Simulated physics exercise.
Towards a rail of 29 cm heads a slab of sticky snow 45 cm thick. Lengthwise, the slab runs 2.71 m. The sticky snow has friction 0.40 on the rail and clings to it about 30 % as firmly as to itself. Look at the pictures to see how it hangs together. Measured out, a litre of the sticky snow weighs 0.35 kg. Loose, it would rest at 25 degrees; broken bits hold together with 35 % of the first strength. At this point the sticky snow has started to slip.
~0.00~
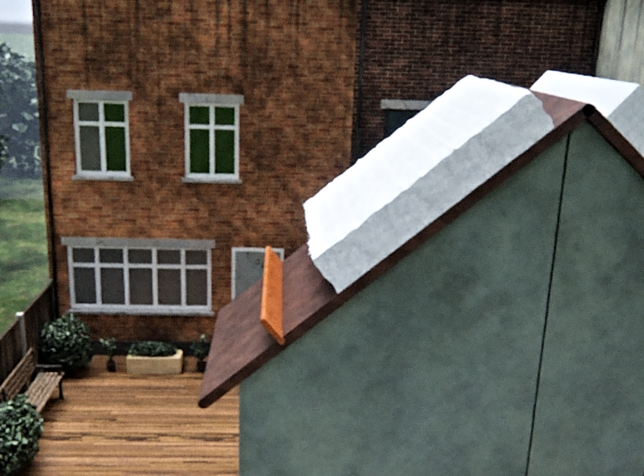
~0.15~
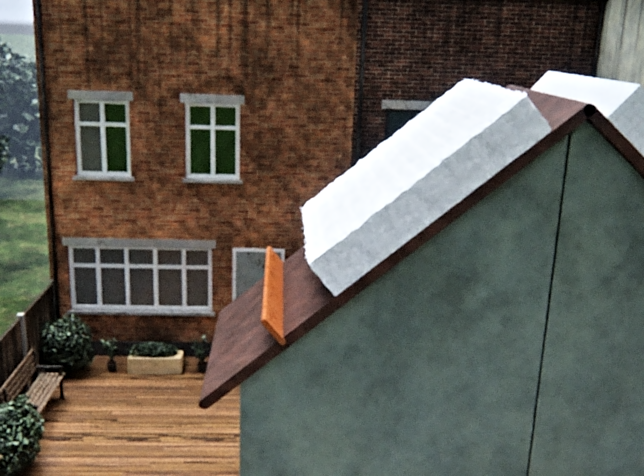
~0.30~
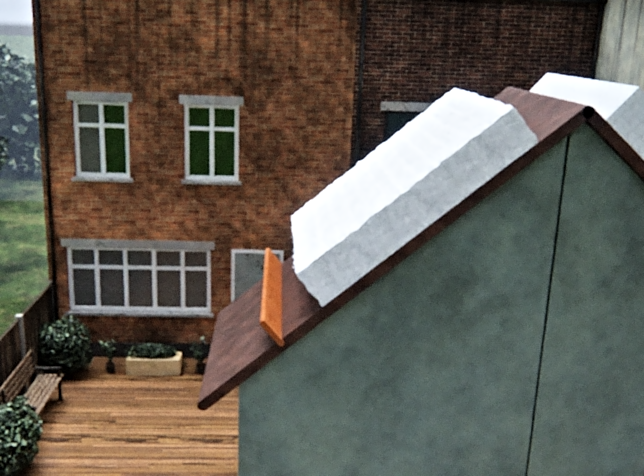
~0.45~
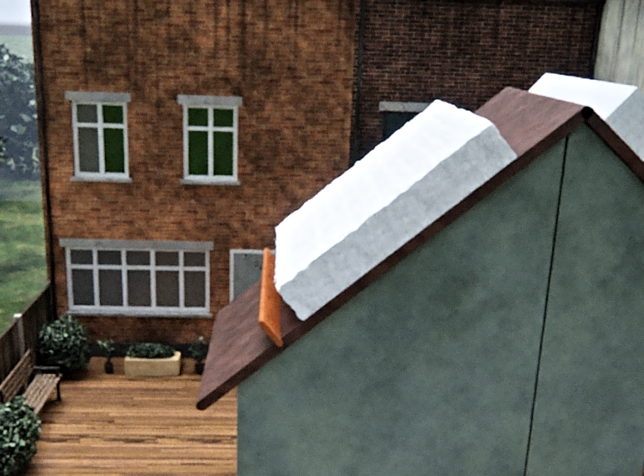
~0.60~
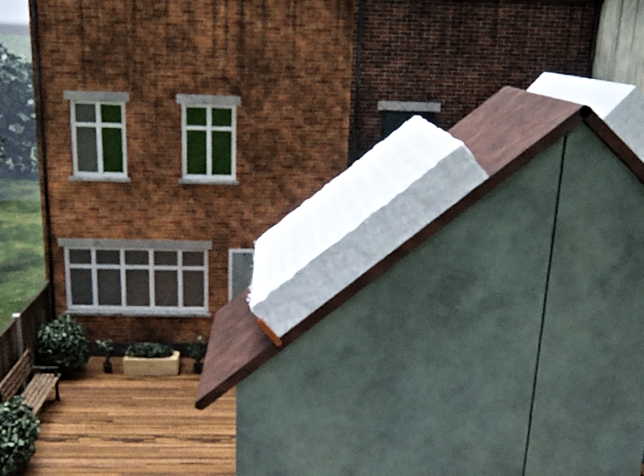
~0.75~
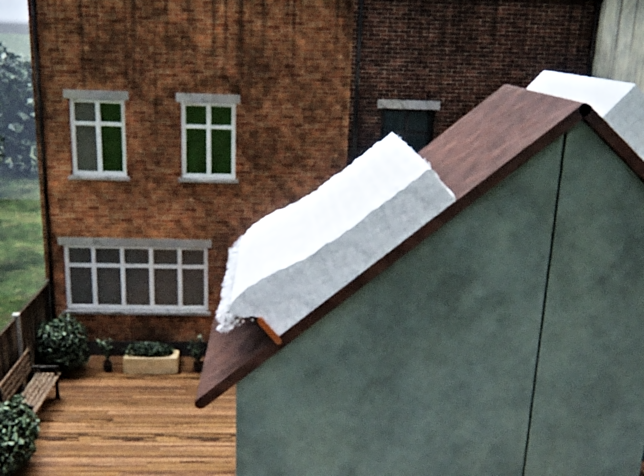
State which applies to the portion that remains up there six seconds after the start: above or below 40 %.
That value is below.
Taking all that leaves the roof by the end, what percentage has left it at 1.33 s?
About 50 out of 100.
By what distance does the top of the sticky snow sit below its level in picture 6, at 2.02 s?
1.1 m.
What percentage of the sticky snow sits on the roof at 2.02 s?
I'd say close to 40 in a hundred.
By 1.33 s, 67 % of the snow is on the roof.
By 2.02 s, 38 % of the snow is on the roof.
By 2.71 s, 31 % of the snow is on the roof.
By 3.40 s, 29 % of the snow is on the roof.
By 6.00 s, at the end, 28 % of the snow is on the roof.
